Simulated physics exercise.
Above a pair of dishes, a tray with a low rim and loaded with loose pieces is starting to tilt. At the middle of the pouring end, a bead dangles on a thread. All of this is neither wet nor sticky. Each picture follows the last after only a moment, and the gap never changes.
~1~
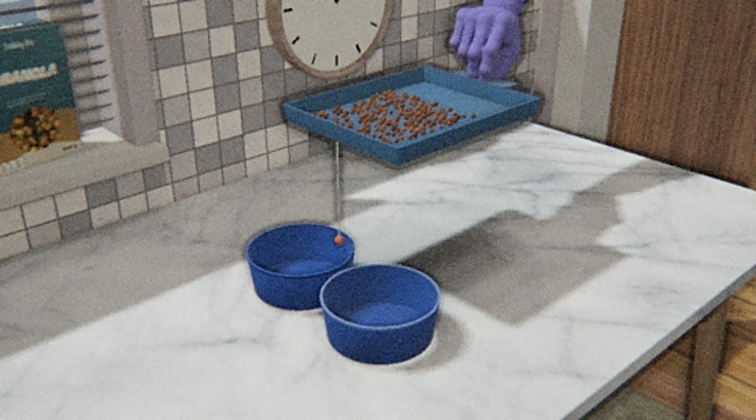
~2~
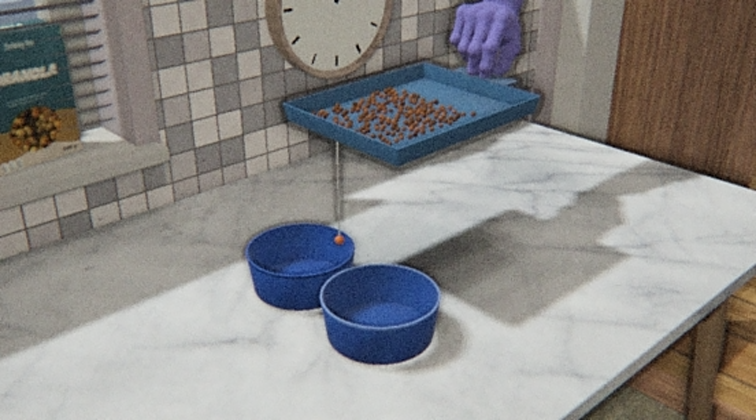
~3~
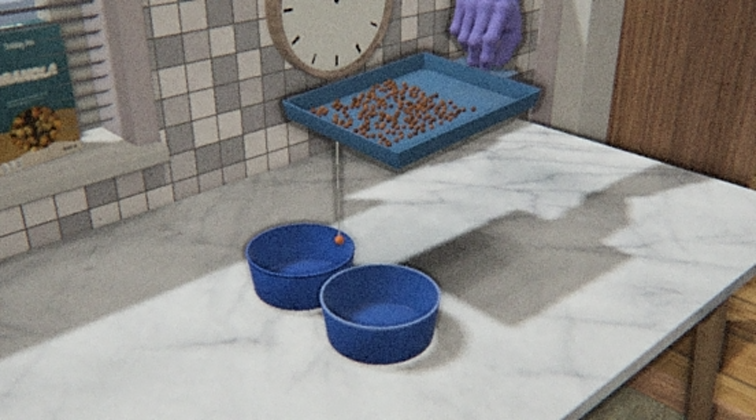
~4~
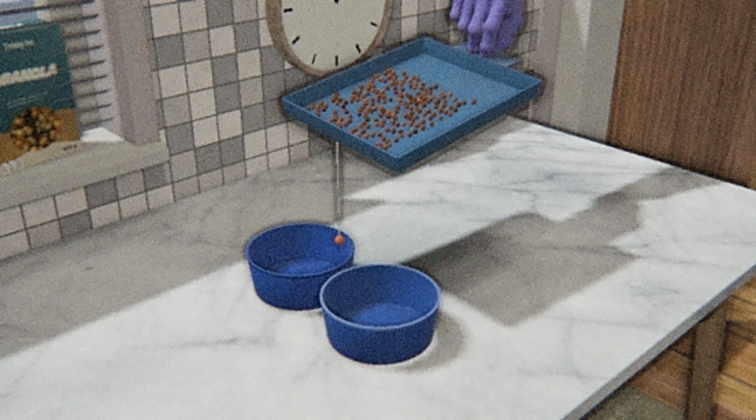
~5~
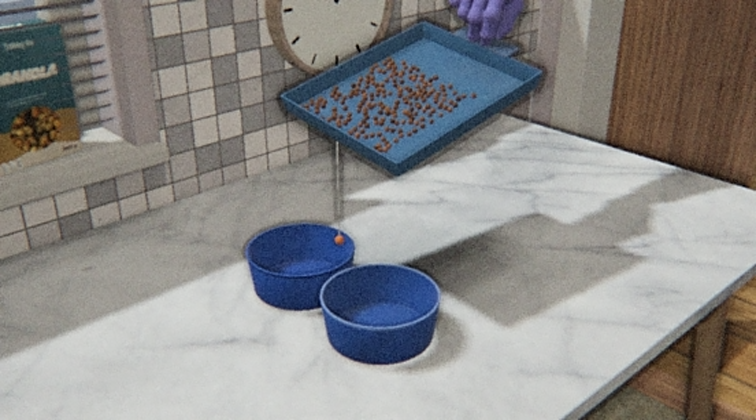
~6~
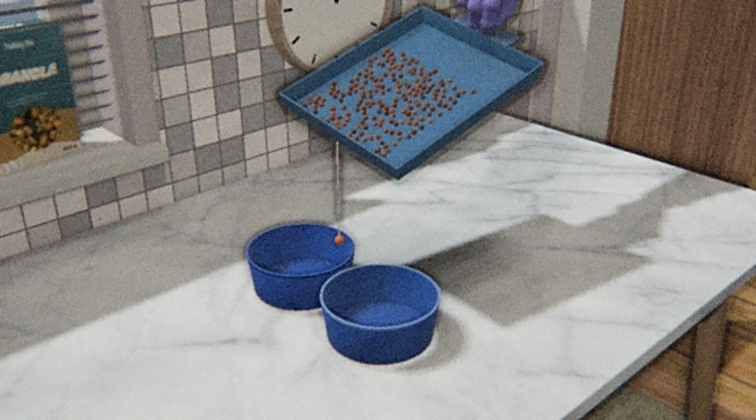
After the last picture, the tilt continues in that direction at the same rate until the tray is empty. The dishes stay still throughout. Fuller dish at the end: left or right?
The right-side dish receives more.
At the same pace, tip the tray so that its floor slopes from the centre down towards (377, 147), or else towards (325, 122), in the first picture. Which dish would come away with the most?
The rightmost dish; the leftmost dish.
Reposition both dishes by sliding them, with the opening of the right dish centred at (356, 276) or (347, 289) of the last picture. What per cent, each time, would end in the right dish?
90 and 50 %.
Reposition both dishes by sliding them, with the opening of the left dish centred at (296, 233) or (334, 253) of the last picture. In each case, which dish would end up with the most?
With the dishes at the first place it's the right-side dish, and at the second it's the right-side dish.
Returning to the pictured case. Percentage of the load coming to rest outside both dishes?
About 10 per cent.
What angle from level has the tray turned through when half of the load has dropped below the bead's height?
The angle is around 110°.
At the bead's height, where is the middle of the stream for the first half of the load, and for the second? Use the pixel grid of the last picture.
Earlier half at (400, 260), later half at (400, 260).
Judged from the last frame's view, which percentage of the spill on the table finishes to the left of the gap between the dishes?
Reading: Around 0 %.
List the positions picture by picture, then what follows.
Corners of the pouring end at (288, 104) and (398, 146), level; middle of the load at (381, 118), cereal balls; left dish at (258, 283); right dish at (336, 334); bead on its thread at (340, 240), in the first frame.
Corners of the pouring end at (288, 103) and (398, 147), level; middle of the load at (381, 117), in the second frame.
Corners of the pouring end at (287, 101) and (398, 150), tipped barely, lowest at the right corner; middle of the load at (381, 113), in the third frame.
Corners of the pouring end at (286, 98) and (397, 155), tipped a little, lowest at the right corner; middle of the load at (381, 108), in the fourth frame.
Corners of the pouring end at (285, 96) and (397, 160), tipped clearly, lowest at the right corner; middle of the load at (380, 104), in the fifth frame.
Corners of the pouring end at (284, 93) and (397, 165), tipped clearly, lowest at the right corner; middle of the load at (396, 100), most on the move; left dish at (258, 283); right dish at (336, 334), in the sixth frame.
Soon after the last picture, tray tipped steeply; nearly all on the tray; a stray few in the right dish; a small part in the air.
A little later, tray tipped past a quarter turn; about two thirds on the tray; about a quarter in the right dish; about a quarter in the air.
Later still, tray tipped past a quarter turn; nearly all in the right dish; a small part outside both.
At rest, tray tipped past a quarter turn; nearly all in the right dish; none in the left dish; a small part outside both.
